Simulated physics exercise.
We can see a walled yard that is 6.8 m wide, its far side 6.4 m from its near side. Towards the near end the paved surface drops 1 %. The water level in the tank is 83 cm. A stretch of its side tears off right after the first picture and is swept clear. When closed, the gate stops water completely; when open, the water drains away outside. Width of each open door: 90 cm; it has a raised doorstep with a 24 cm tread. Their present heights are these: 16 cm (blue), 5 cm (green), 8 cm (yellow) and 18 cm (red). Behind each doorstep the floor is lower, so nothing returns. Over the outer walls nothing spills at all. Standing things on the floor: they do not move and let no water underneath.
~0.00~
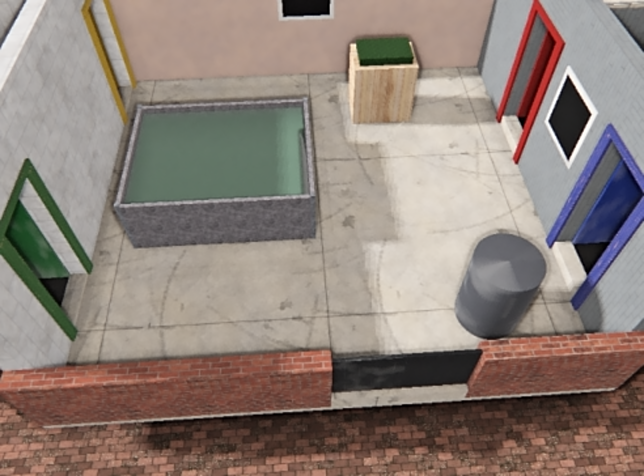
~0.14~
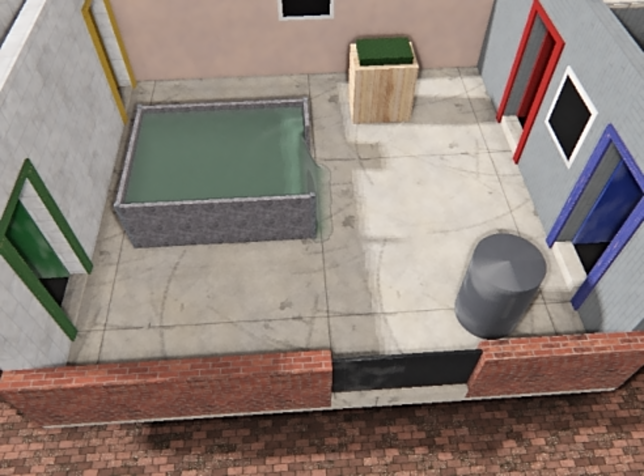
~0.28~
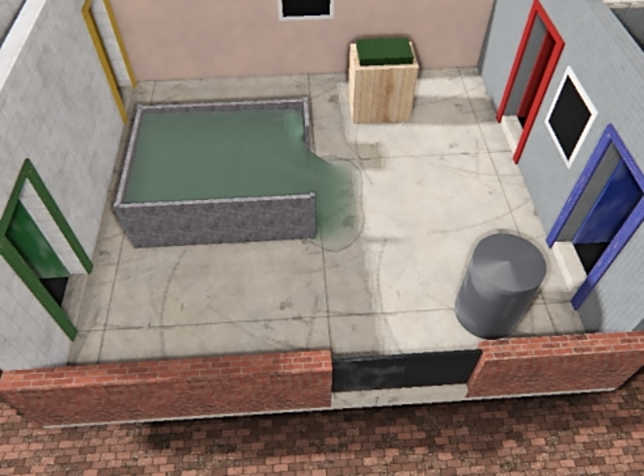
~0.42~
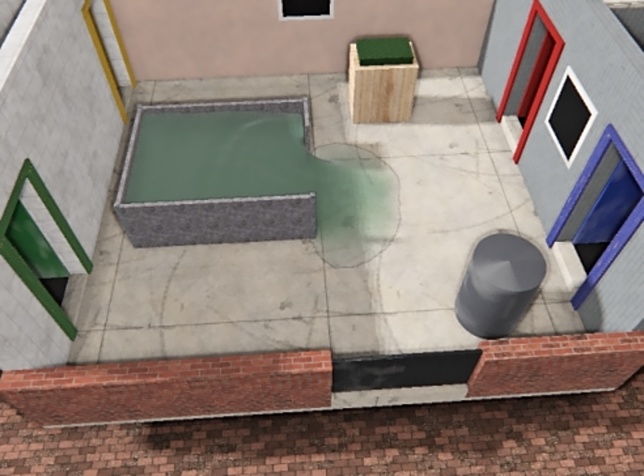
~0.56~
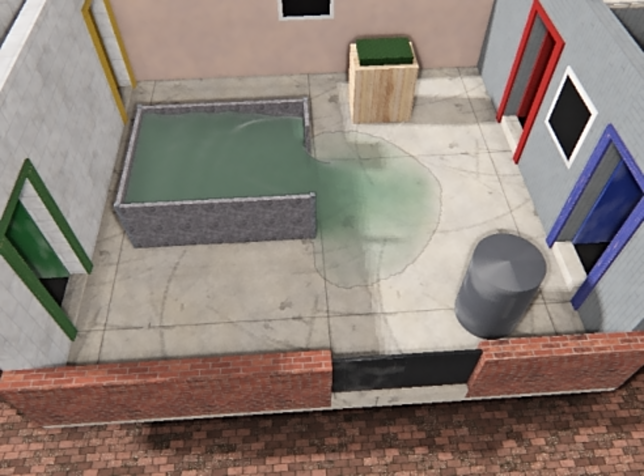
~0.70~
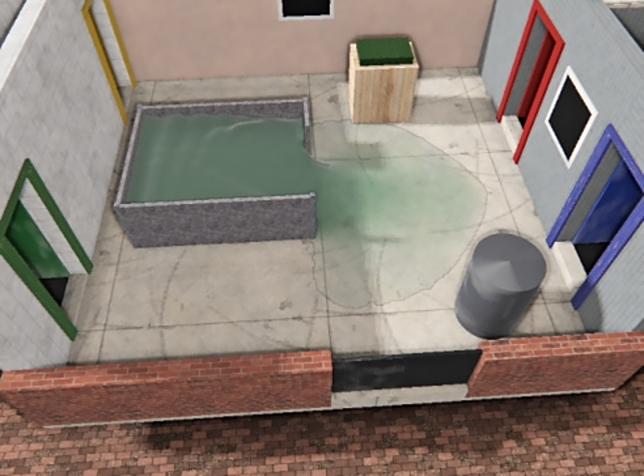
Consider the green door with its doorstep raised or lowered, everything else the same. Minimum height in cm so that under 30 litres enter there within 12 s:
12.5 cm.
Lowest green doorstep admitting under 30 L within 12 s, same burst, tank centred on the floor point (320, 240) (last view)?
New minimum height: Approx. 9.5 cm.
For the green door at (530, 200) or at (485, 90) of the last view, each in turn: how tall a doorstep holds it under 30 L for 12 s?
Around 32 and 15 cm respectively.
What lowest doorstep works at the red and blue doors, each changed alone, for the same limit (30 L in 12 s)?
Roughly 24 cm for the red door and roughly 31 cm for the blue door.
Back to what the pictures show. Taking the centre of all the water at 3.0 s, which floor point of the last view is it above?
(355, 203), roughly.
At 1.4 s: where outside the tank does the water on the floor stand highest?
About (322, 215).
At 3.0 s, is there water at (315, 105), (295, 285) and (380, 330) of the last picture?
1: Unwetted; 2: Unwetted; 3: Awash.
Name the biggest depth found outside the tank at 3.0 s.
Max depth: About 44 cm.
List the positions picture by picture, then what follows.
The first picture shows still water, 83 cm deep, in the tank at (221, 152); the green door at (52, 259) is dry.
In the second picture, the gap is at (309, 189), the front 0.3 m out at (326, 179); the back of the tank holds 83 cm.
In the third picture, water pours out at (309, 189) and has run 0.8 m, to (357, 188); about 13 cm deep outside, 83 cm at the back.
In the fourth picture, the gap is at (309, 191), the front 1.4 m out at (395, 194); the back of the tank holds 83 cm.
In the fifth picture, the gap is at (309, 191), the front 2.0 m out at (436, 195); the back of the tank holds 82 cm.
In the sixth picture, water pours out at (309, 190) and has run 2.8 m, to (481, 195); about 6 cm deep outside, 75 cm at the back; the green door at (52, 259), 3.6 m from the gap, is still 3.4 m from the nearest water.
After 1.4 s water covers 35 % of the floor, deepest (44 cm) near (322, 215); it has not reached the green door.
After 3.0 s water covers 50 % of the floor, deepest (44 cm) near (520, 368); it has not reached the green door.
After 12.0 s water covers 100 % of the floor, deepest (16 cm) near (74, 397); 13 cm at the green door, 207 litres in over its 5 cm doorstep.
At the green door as built, the water arrived by 5.3 s and peaked near 17 cm at 6.6 s.
With a doorstep of 10.5 cm, 55 litres would have come in within the 12 s; with 14.5 cm, 12 litres. So under 30 litres takes about 12.5 cm.
